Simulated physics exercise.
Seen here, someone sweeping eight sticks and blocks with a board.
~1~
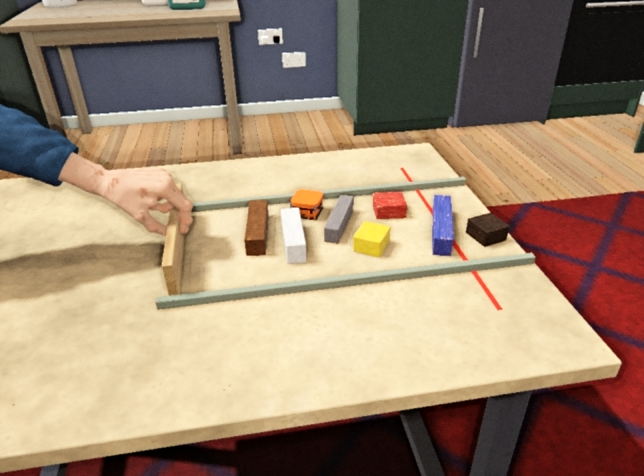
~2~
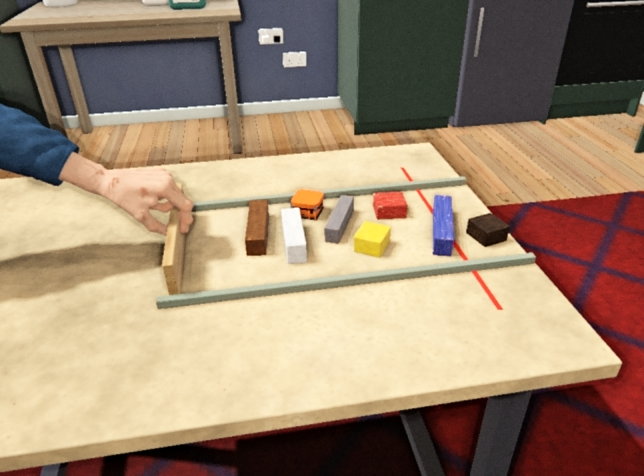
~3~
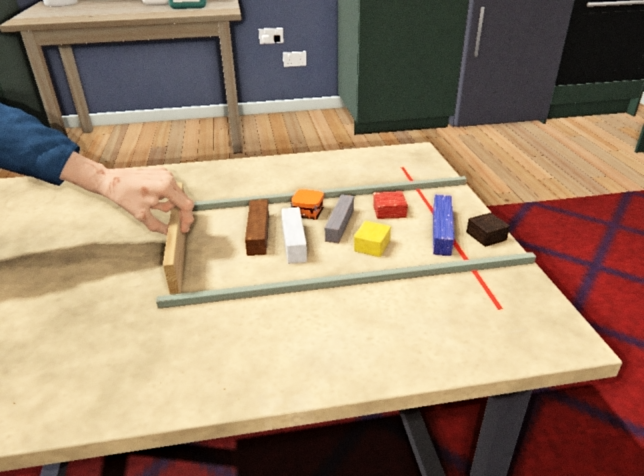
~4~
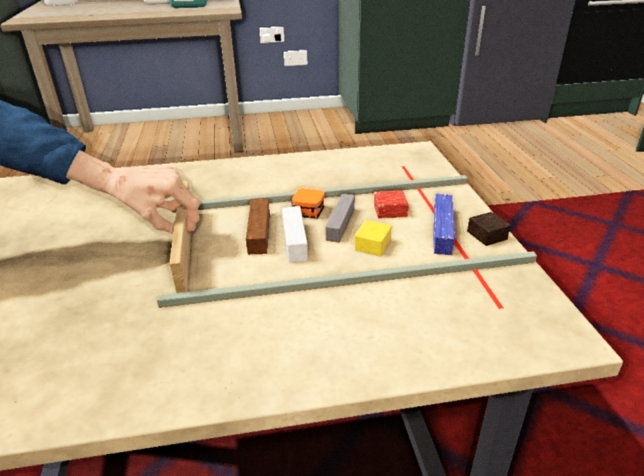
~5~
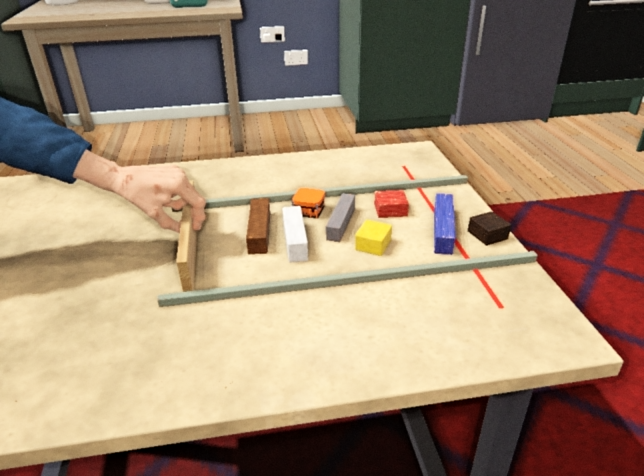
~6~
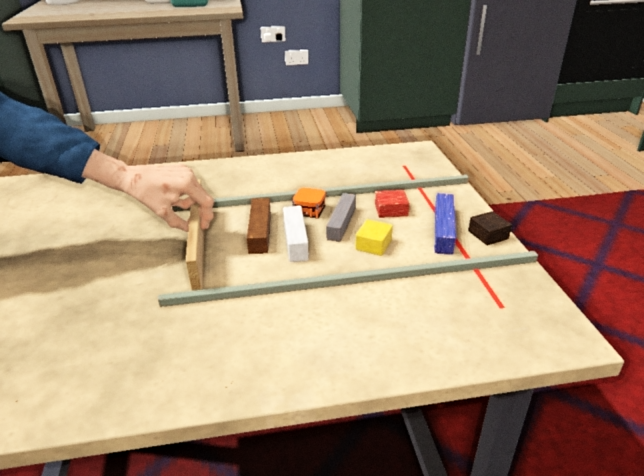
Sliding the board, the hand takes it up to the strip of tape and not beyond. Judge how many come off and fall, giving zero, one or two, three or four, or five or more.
The count that comes down will most likely be three, maybe four.
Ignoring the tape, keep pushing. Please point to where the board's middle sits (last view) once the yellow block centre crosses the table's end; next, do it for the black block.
Yellow block: (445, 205); black block: (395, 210).
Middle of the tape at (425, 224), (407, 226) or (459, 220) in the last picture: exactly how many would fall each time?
The counts come to 2, then 1, then 5.
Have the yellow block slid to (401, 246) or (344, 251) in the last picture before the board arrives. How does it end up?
The yellow block is kept; does not fall.
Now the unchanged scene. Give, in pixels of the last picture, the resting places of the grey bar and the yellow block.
About (483, 202), and the other about (510, 226).
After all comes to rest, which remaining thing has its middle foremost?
The one in question is the yellow block.
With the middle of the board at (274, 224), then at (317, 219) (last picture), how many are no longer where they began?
First 2, after that 5.
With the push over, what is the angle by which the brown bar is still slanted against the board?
It measures close to 0 degrees.
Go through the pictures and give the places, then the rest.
In the first picture, black block (487, 229); blue bar (442, 224); red block (389, 206); board (176, 236); tape (441, 224).
In the second picture, blue bar (443, 224); grey bar (340, 219).
In the third picture, red block (390, 205); yellow block (373, 239).
In the fourth picture, black block (488, 229); brown bar (259, 225).
In the fifth picture, blue bar (444, 222); board (189, 232).
In the sixth picture, black block (489, 228); blue bar (445, 222); red block (392, 204); board (197, 231); tape (443, 222).
Soon after, none off yet; black block at rest near (489, 228); blue bar at rest near (445, 222); red block at rest near (392, 204).
After that, none off yet; black block at rest near (489, 228); blue bar at rest near (445, 222); red block displaced about its own width near (412, 203).
And then, none off yet; black block tilting well over near (530, 235); blue bar displaced about its own width near (501, 219); red block displaced well along near (470, 197).
In the end, the number that fall off is three or four; gone, red block, blue bar and black block.
